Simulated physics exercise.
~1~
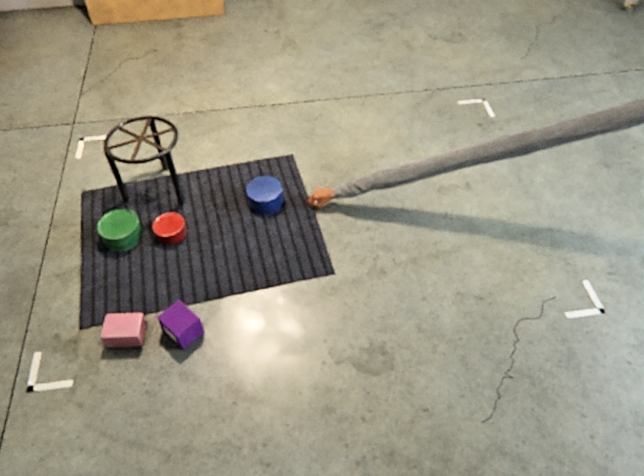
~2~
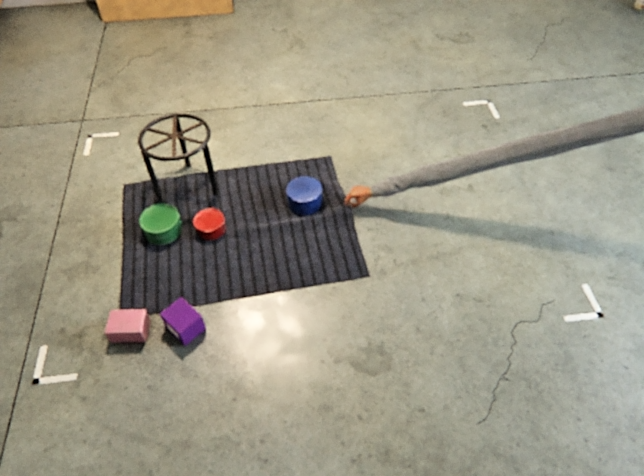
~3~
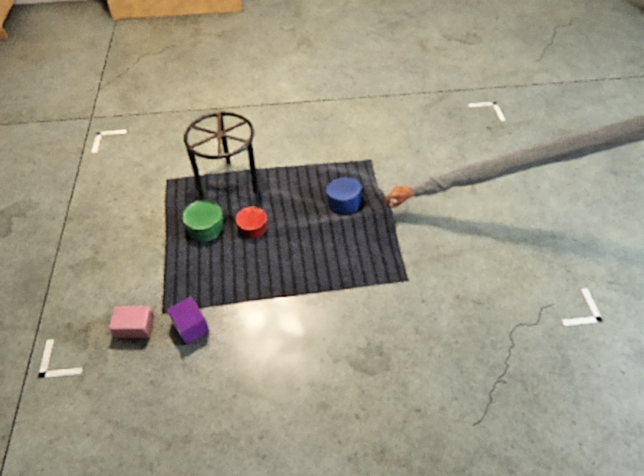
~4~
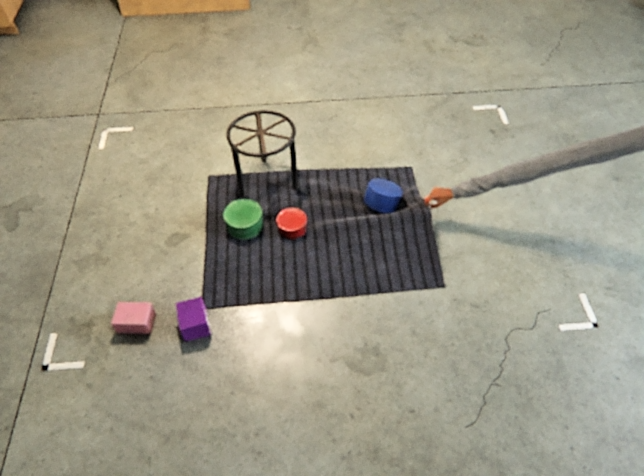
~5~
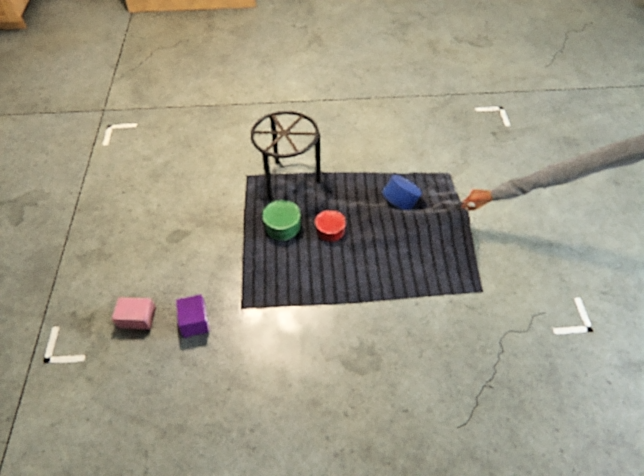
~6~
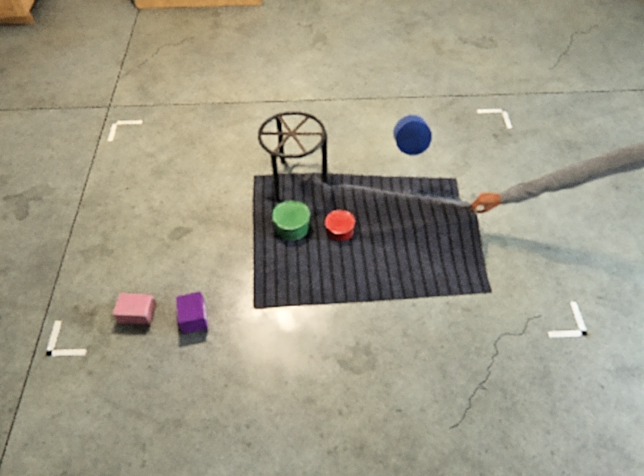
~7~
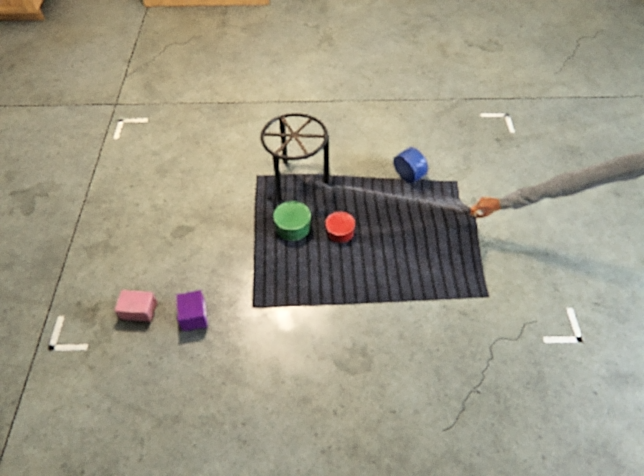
To begin with, a dark striped dust sheet lies on a concrete floor with a black stool, a green bin, a red bin and a blue tub on it, while a pink crate and a purple box sit just off its near edge. A hand at the end of a long grey sleeve draws the sheet steadily to the right, and everything on it rides along. The blue tub then starts to tip, rises into the air beyond the sheet's far edge and drops. Finally, the sheet is still, the stool and two bins remain upright on it, and the tub rests on its side.
